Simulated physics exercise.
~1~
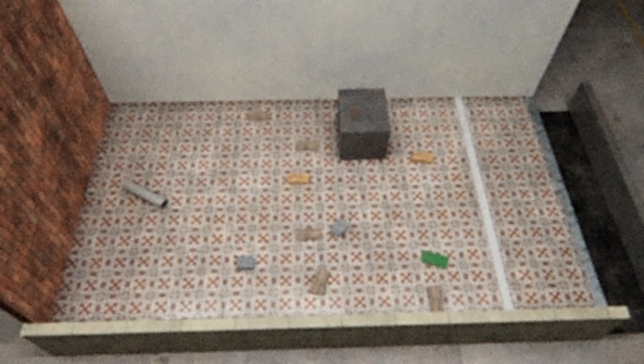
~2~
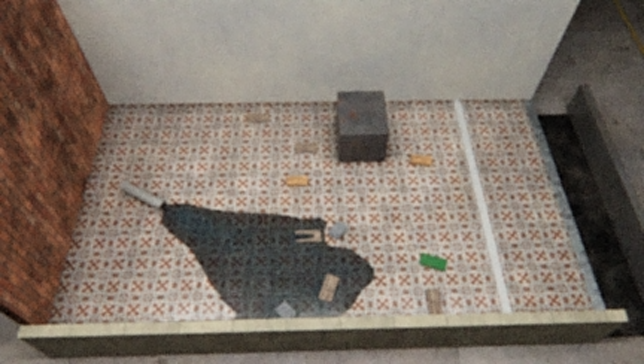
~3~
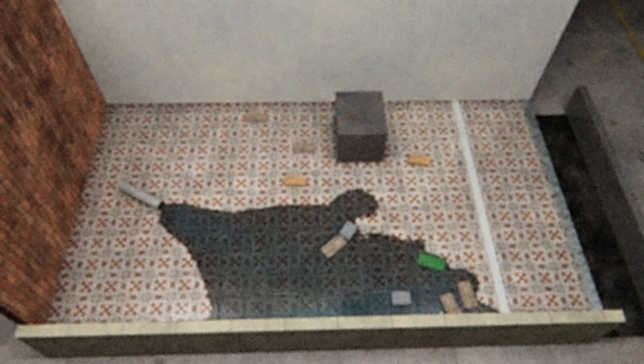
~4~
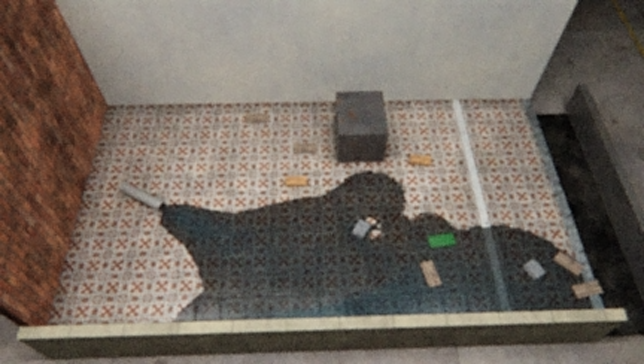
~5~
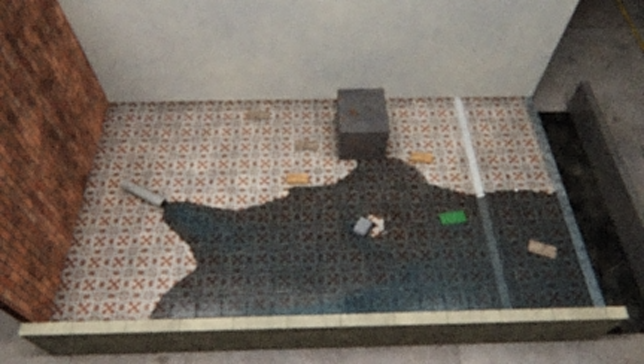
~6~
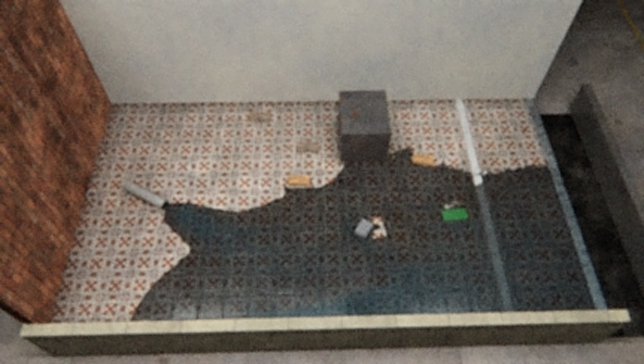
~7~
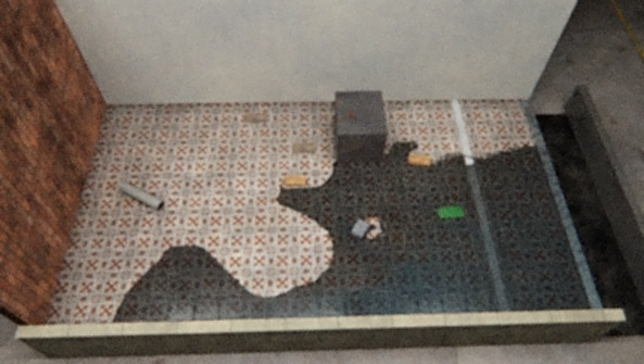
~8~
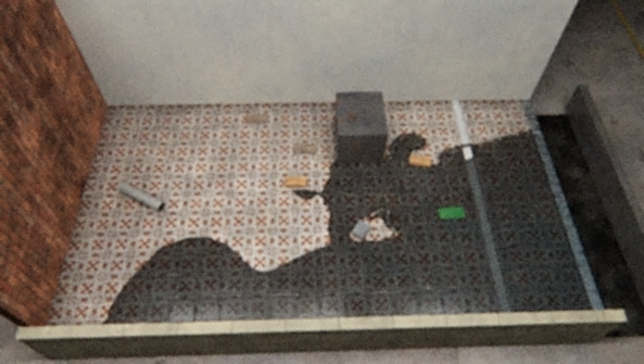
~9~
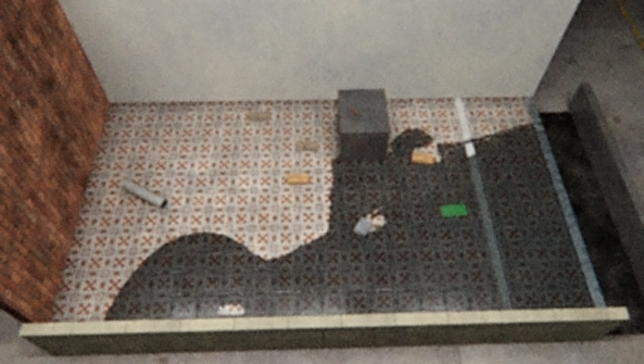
Dark water spreads across a patterned tile floor, seen from above at a slight sway, with a brick wall at left, a pale wall behind and a low ledge in front. A grey pipe lies at left, a dark block stands near the back, and small tan, orange, grey and green boards lie scattered before a white stripe at right. Water pours from the pipe toward the front, then sweeps right, carrying several boards across the stripe and out of view. The green board shifts slightly right and stops short of the stripe. The flow ends, the left floor clears, and the green board rests there still.
